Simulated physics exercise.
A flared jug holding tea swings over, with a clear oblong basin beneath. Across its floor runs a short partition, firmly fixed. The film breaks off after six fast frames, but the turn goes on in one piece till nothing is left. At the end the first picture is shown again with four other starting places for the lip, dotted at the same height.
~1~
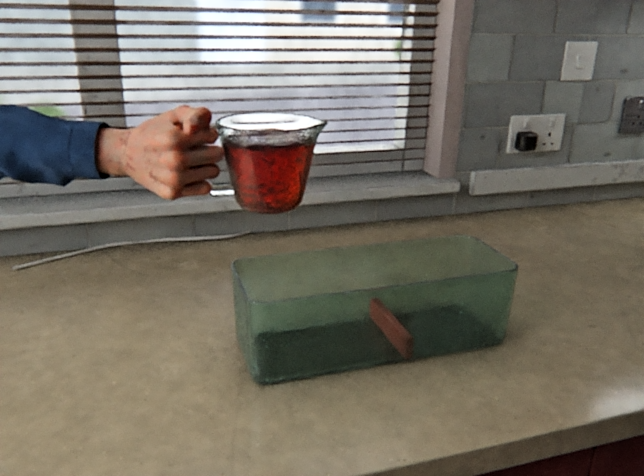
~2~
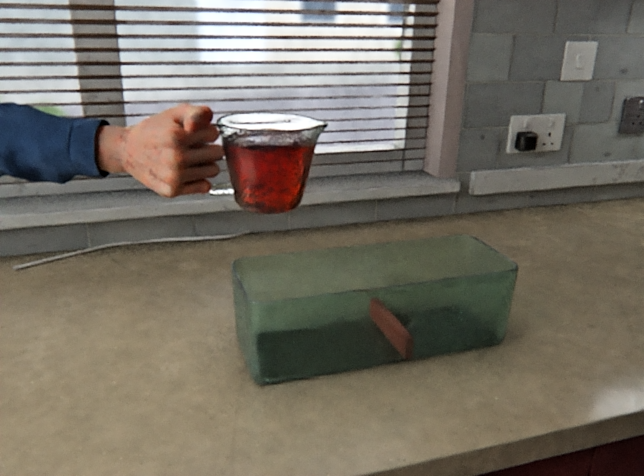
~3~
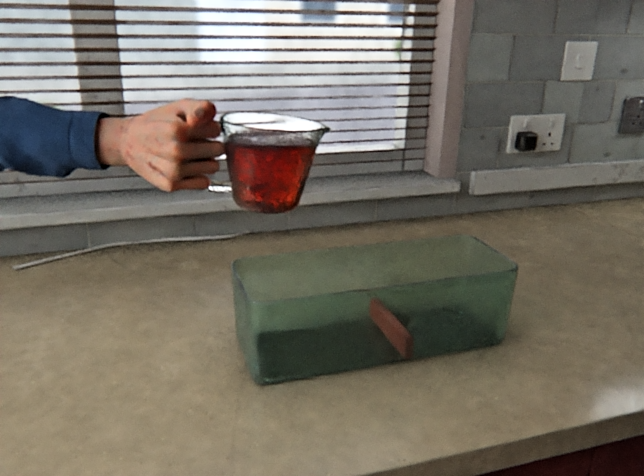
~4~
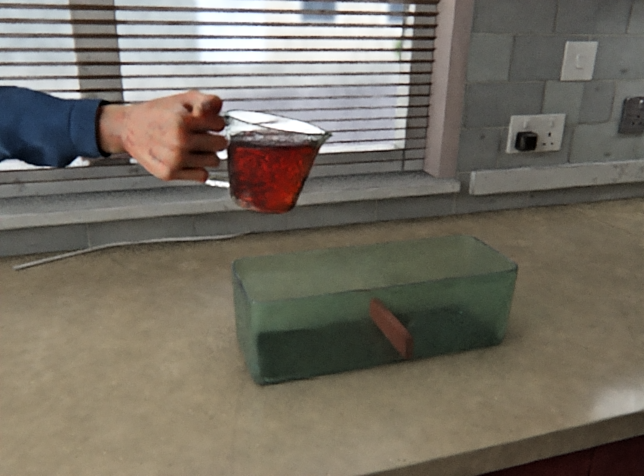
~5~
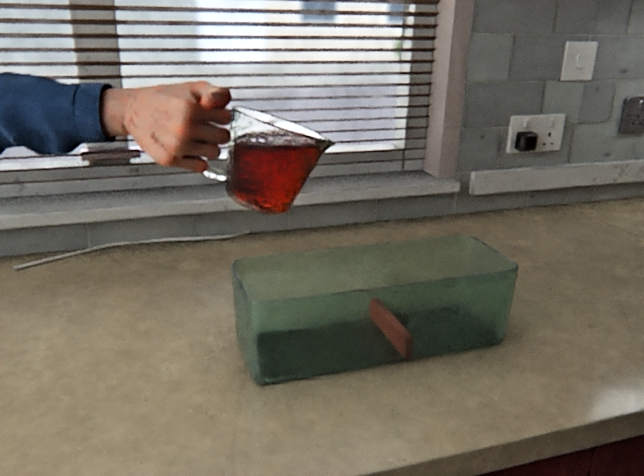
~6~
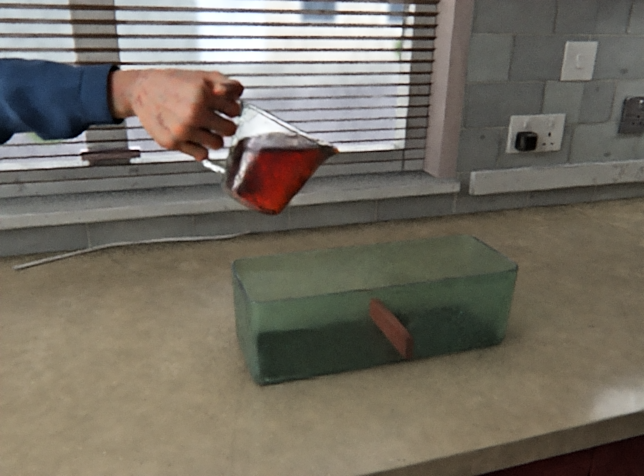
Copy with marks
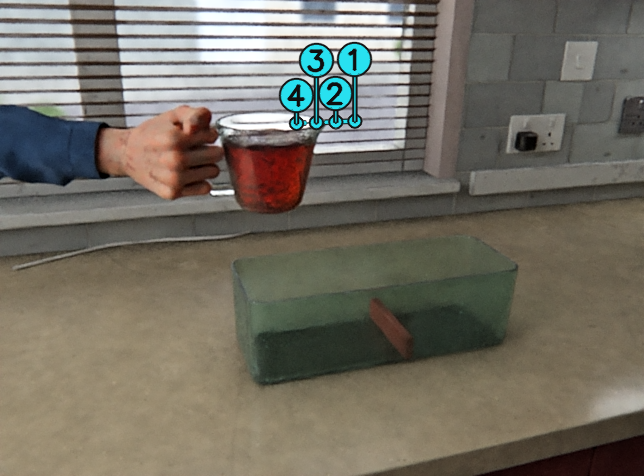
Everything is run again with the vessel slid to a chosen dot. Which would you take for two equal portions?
1 works best here.
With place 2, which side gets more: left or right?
The left one.
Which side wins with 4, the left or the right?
More ends on the left.
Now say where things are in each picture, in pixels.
The first picture shows upright, lip at (325, 122); basin from (250, 382) to (501, 339); top of the wall at (390, 316); nothing has left yet.
The second picture shows upright, lip at (326, 123); nothing has left yet.
The third picture shows tipped about 5°, lip at (328, 127); nothing has left yet.
The fourth picture shows tipped about 11°, lip at (331, 133); nothing has left yet.
The fifth picture shows tipped about 19°, lip at (333, 142); nothing has left yet.
The sixth picture shows tipped about 28°, lip at (335, 153); tea is over the lip, down to (335, 153).
In cyan, 1 at (354, 121); 2 at (335, 121); 3 at (316, 122); 4 at (296, 123).
If 1 is chosen, about 48 % ends left of the wall and 52 % right of it.
If 2 is chosen, about 80 % ends left of the wall and 17 % right of it; 3 % is lost outside.
If 3 is chosen, about 89 % ends left of the wall and 9 % right of it.
If 4 is chosen, about 84 % ends left of the wall and 15 % right of it.
